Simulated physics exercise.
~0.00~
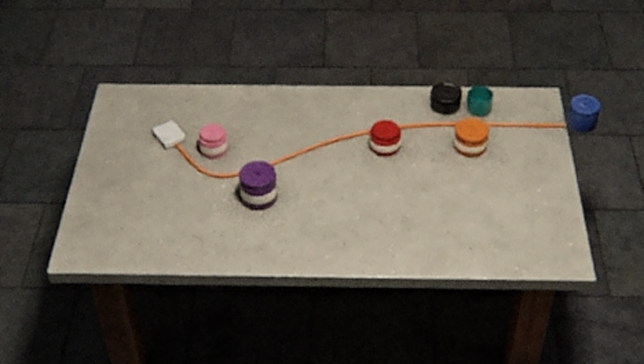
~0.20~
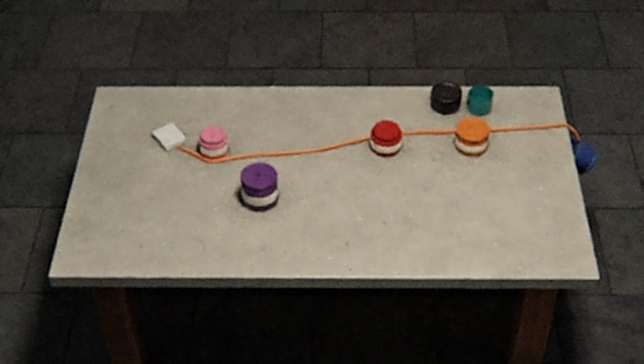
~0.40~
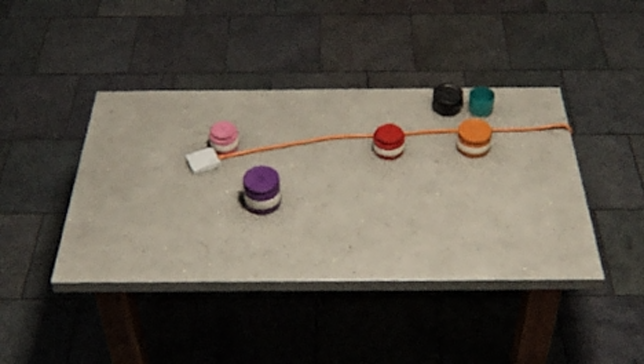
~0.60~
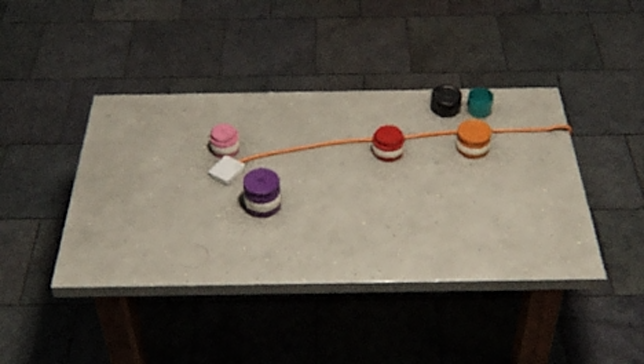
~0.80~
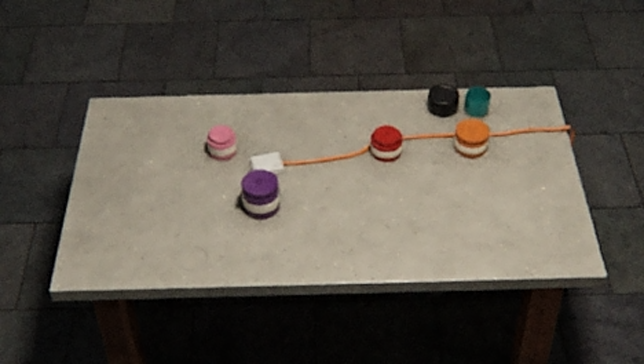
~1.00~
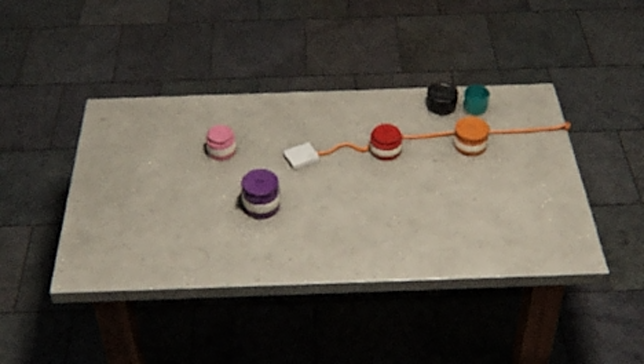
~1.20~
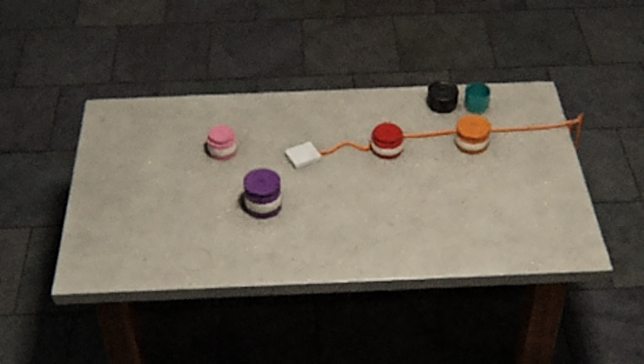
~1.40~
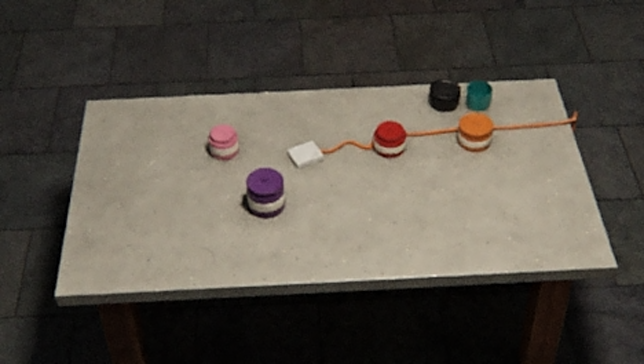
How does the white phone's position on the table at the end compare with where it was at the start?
At the start it lies near the left end of the table, to the left of the pink jar. By the end it is farther right and a little nearer the front, resting just left of the red jar.
